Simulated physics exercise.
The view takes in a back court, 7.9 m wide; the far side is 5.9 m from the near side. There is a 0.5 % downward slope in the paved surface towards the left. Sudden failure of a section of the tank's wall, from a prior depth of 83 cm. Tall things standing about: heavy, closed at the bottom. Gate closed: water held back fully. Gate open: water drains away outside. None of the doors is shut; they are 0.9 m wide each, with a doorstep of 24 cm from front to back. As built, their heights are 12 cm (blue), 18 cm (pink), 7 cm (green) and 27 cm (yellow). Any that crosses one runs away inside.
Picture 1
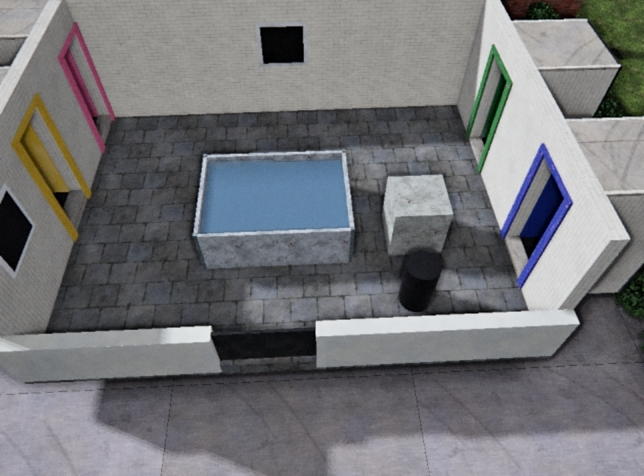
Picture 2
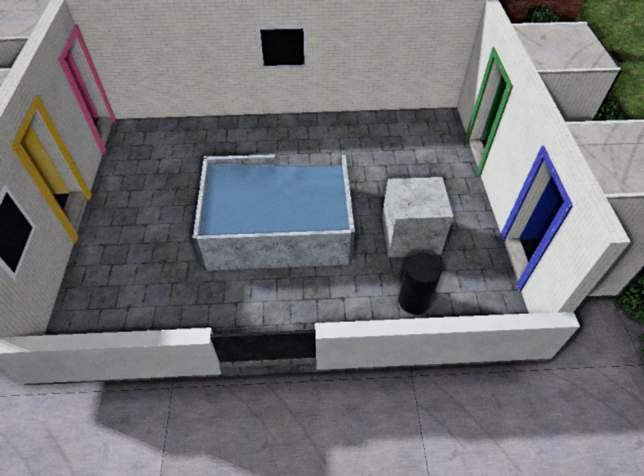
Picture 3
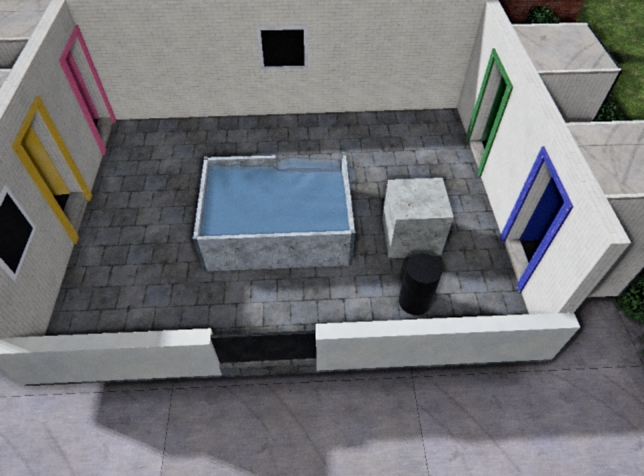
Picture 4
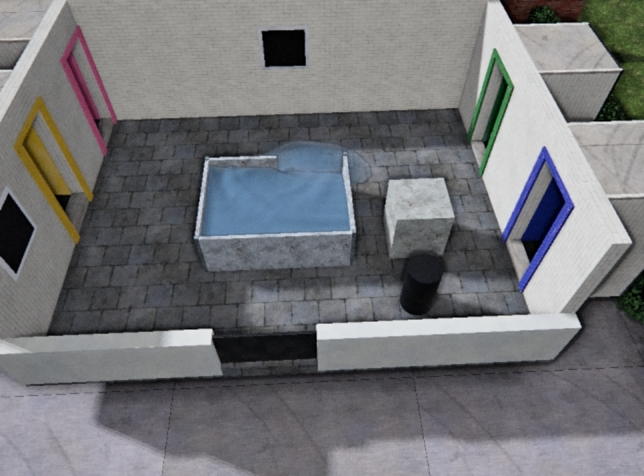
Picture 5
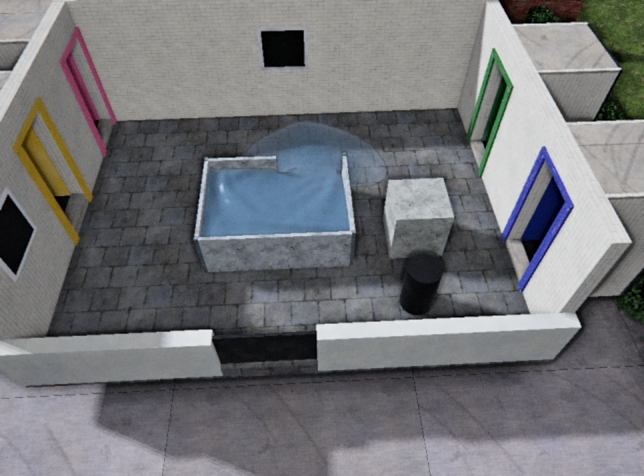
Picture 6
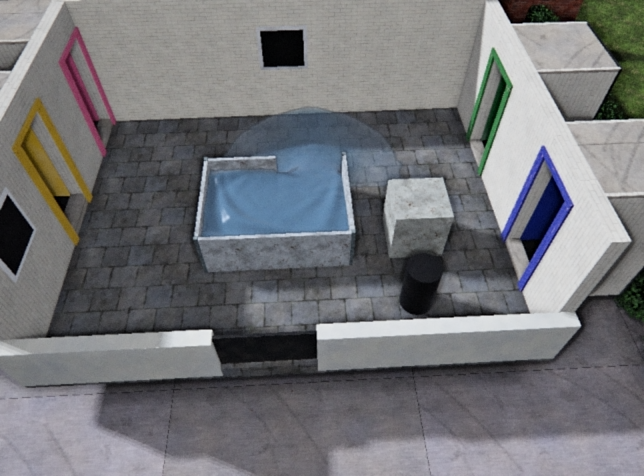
Water pouring through a gap in the far wall of a pale stone tank, fanning out across the dark courtyard paving behind it.
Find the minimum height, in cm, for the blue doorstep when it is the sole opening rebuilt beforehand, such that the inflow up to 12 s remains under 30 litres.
The minimum height is about 8.5 cm.
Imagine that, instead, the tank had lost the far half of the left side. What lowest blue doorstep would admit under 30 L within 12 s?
Then something near 7.5 cm.
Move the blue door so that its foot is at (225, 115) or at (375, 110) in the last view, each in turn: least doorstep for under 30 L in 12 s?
Roughly 10.5 cm, then roughly 25 cm.
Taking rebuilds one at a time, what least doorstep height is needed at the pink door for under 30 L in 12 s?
Pink: Roughly 19 cm.
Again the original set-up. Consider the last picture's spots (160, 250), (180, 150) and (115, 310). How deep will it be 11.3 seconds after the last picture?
Depth: About 10, 5, 11 cm.
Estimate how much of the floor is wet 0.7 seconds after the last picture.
Wet: Close to 20 %.
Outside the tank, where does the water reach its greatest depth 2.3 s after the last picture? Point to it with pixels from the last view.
Around (452, 111).
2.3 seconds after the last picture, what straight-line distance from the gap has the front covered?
Front distance: Approx. 5.0 m.
Then, 0.7 s after the last picture water covers 20 % of the floor, deepest (48 cm) near (312, 117); it has not reached the blue door.
Then, 2.3 s after the last picture water covers 45 % of the floor, deepest (38 cm) near (452, 111); it has not reached the blue door.
Then, 11.3 s after the last picture water covers 95 % of the floor, deepest (16 cm) near (396, 345); 10 cm at the blue door, 5 litres in over its 12 cm doorstep.
At the blue door as built, the water peaked near 13 cm, 7.9 s after the last picture.
Run again over the same 12 s with other heights there, 48 litres in over 7 cm, 15 litres over 10 cm. The limit of 30 litres is kept from about 8.5 cm up.
